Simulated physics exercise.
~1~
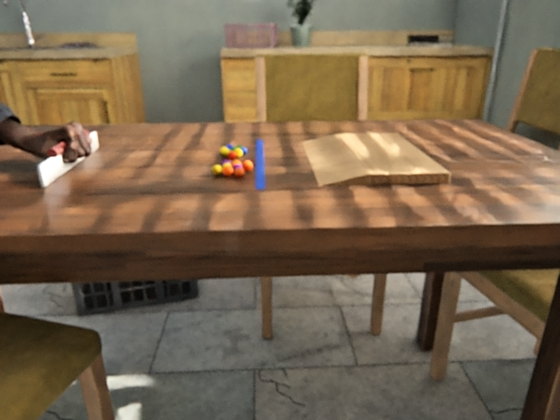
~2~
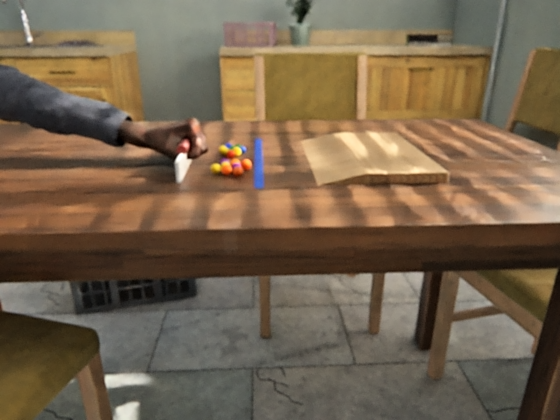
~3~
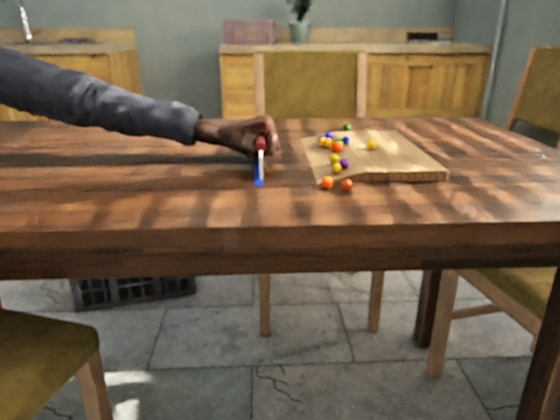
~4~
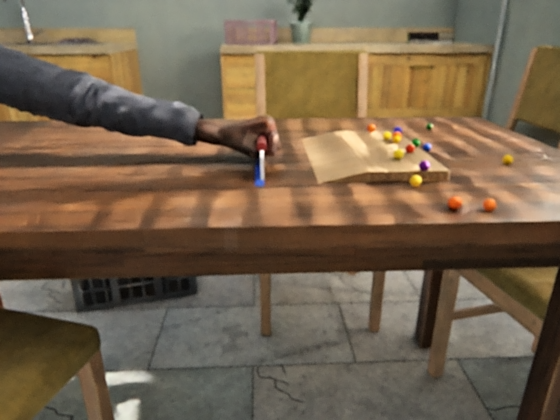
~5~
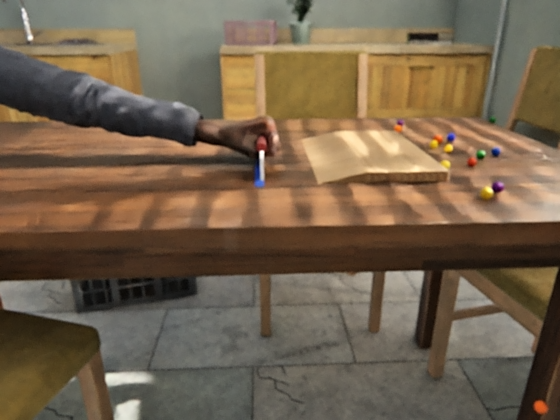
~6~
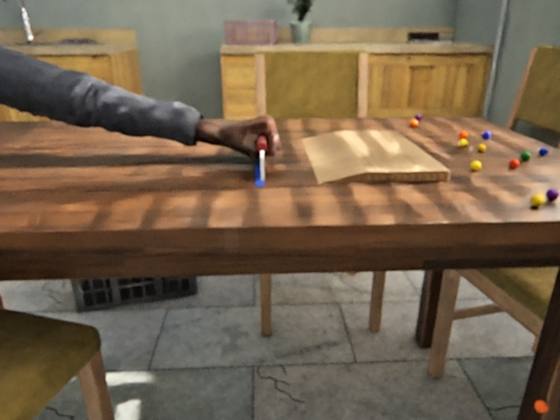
At first, a hand holds a white scraper with a red grip at the left of a wooden table, with a cluster of small colourful balls, a strip of blue tape and a low, pale slab with a sloping edge to the right. The hand slides the scraper right to the cluster, then sweeps the balls onward and stops at the tape. The balls scatter rightward, some travelling over the slab. They continue beyond it, and an orange one drops to the floor. Finally, the rest lie spread near the table's right end, while the hand stays at the tape.
